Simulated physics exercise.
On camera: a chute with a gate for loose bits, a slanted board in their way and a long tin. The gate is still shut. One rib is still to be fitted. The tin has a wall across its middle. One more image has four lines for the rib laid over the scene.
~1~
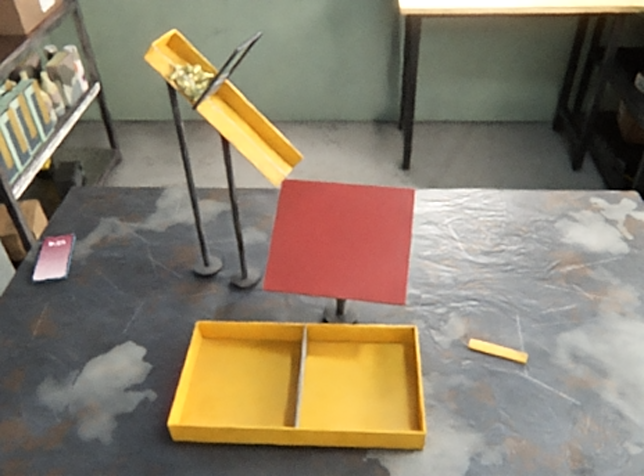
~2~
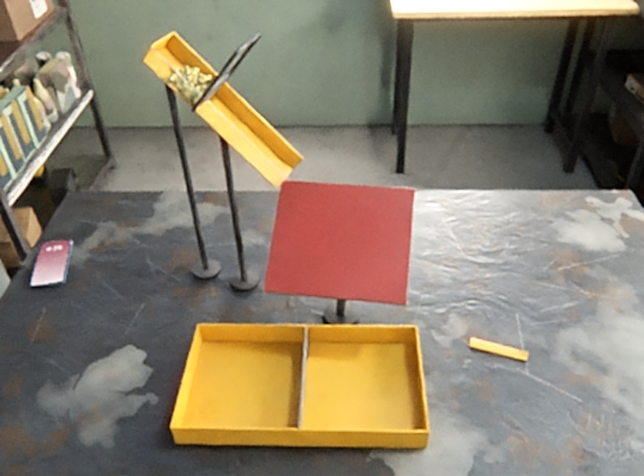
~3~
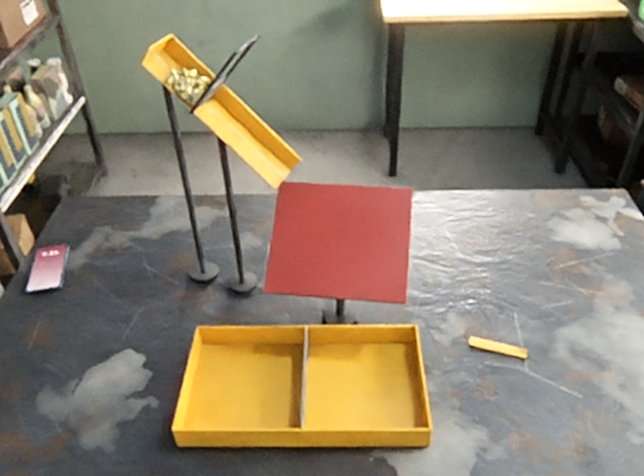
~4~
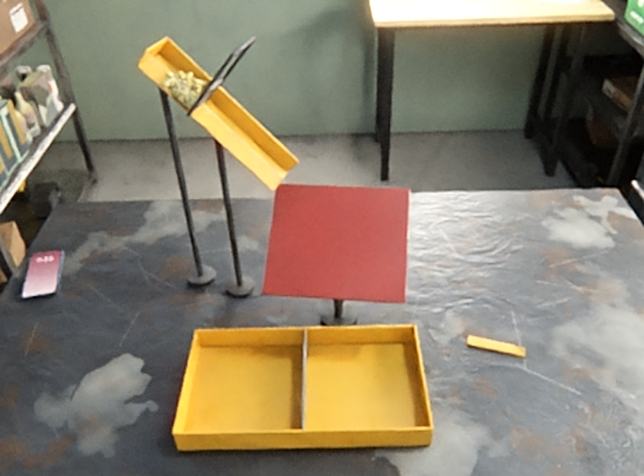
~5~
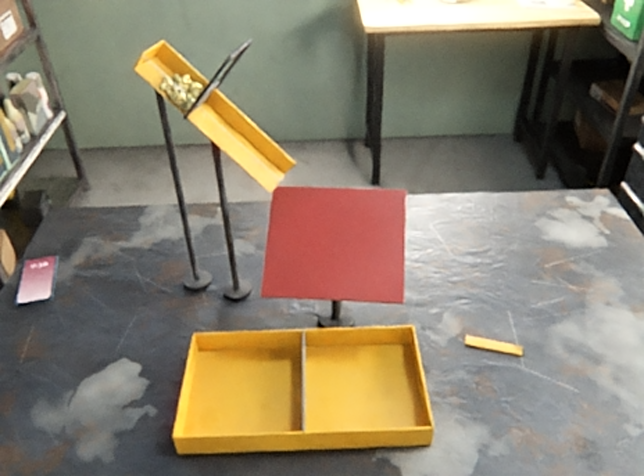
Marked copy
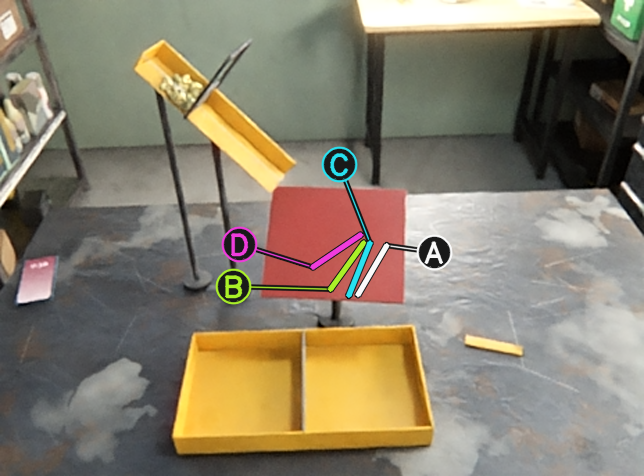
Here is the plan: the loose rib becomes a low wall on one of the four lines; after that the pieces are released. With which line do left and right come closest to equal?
Line B.
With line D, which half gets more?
More lands on the left.
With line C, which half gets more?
More lands on the right.
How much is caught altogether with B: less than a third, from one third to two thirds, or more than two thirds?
More than two thirds.
On the marked copy, line A from (386, 245) to (358, 294); line B from (363, 242) to (330, 289); line C from (370, 242) to (348, 295); line D from (360, 234) to (312, 267).
With A, of what is caught, just a few in the left half, almost all in the right.
With B, of what is caught, roughly two thirds in the left half, roughly a third in the right.
With C, of what is caught, about a tenth in the left half, almost all in the right.
With D, of what is caught, almost all in the left half, about a tenth in the right.
